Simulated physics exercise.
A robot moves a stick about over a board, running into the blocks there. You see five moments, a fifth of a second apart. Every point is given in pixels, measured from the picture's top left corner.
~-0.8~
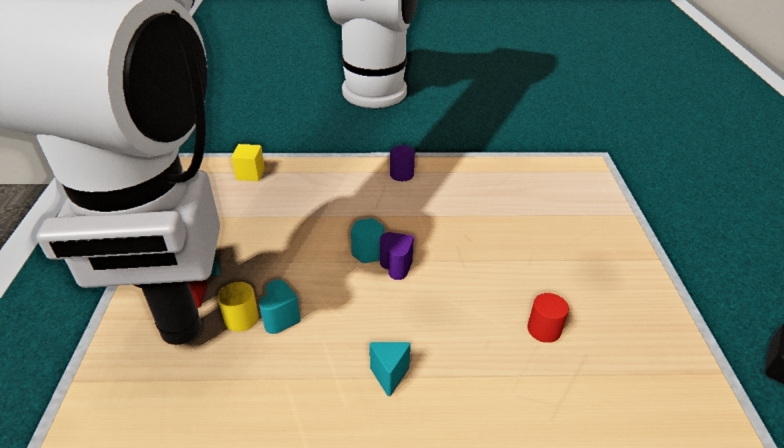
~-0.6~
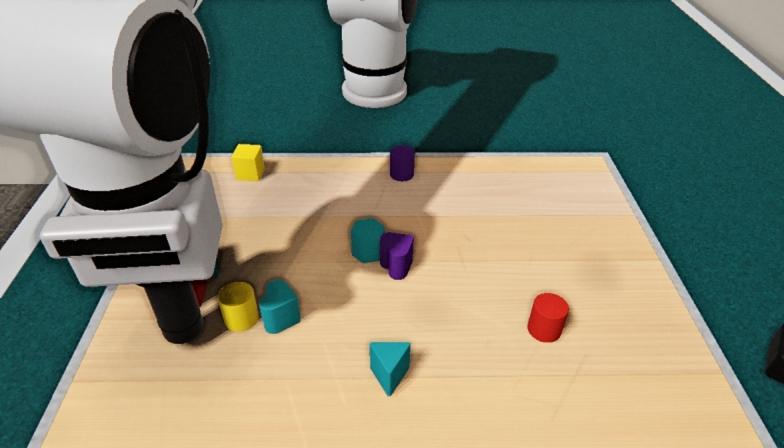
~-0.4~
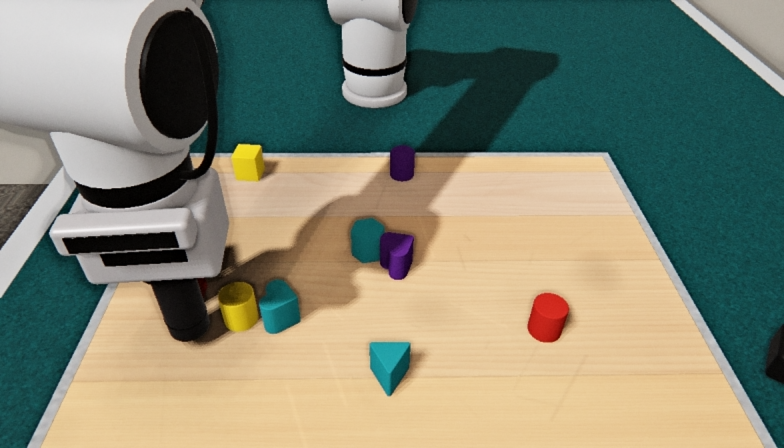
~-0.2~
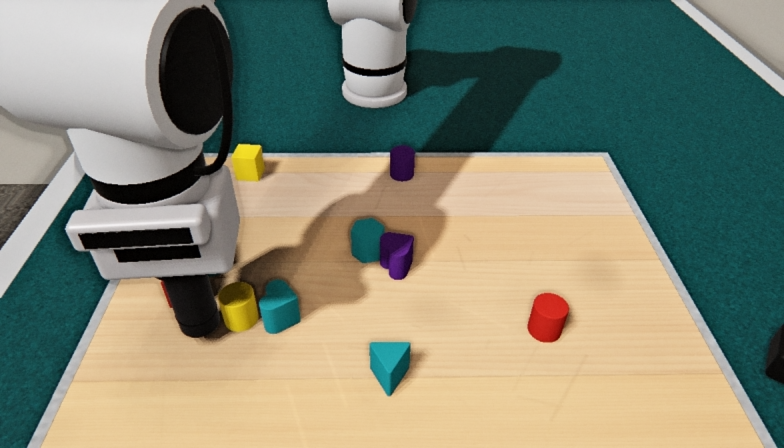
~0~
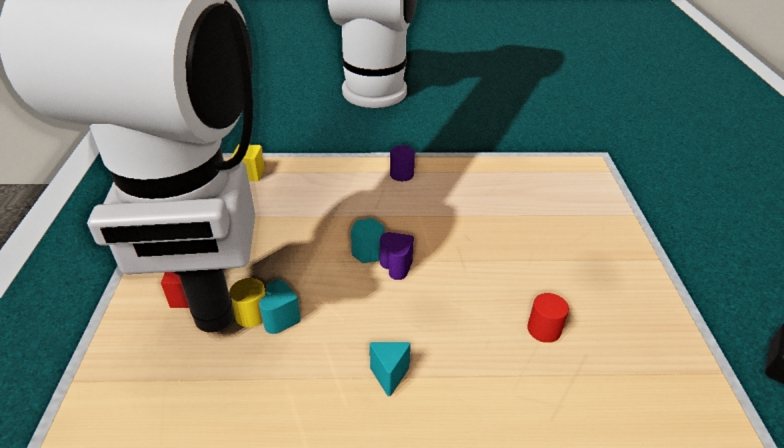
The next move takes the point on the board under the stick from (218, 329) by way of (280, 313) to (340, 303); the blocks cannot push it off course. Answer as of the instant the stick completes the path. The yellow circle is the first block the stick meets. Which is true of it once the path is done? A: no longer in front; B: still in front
My pick is A.
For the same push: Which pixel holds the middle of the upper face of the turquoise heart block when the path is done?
The point I'd pick in the picture is (372, 293).
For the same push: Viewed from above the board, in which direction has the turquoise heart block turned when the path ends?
From above, it looks like the turquoise heart block goes clockwise.
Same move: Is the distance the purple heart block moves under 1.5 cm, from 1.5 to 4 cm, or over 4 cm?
If I had to pick, the purple heart block travels less than 1.5 cm here.
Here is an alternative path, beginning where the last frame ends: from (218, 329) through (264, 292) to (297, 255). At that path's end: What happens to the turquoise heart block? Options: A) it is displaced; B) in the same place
It's A.
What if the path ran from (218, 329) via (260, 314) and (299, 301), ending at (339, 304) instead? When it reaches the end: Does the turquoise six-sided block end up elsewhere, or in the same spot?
The block you're asking about stays where it is.
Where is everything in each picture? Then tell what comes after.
The first frame shows stick tip (182, 330); block tops, red square piece hidden; yellow circle (236, 294); turquoise heart block (277, 294); purple heart block (397, 242).
The second frame shows stick (184, 330); blocks unchanged.
The third frame shows stick (190, 327); blocks unchanged.
The fourth frame shows stick (201, 324); blocks unchanged.
The fifth frame shows stick (215, 319); red square piece partly hidden; yellow circle (246, 289); turquoise heart block (277, 294); purple heart block (397, 242).
What follows on the original path. One third of the way, stick (259, 307); yellow circle (284, 273); turquoise heart block (298, 292), turned 45° clockwise.
Two thirds of the way, stick (300, 298); yellow circle (312, 260); turquoise heart block (336, 290), turned 70° clockwise.
At the end, stick (340, 292); red square piece in place; yellow circle (321, 255); turquoise heart block (372, 293), turned 110° clockwise; purple heart block in place.
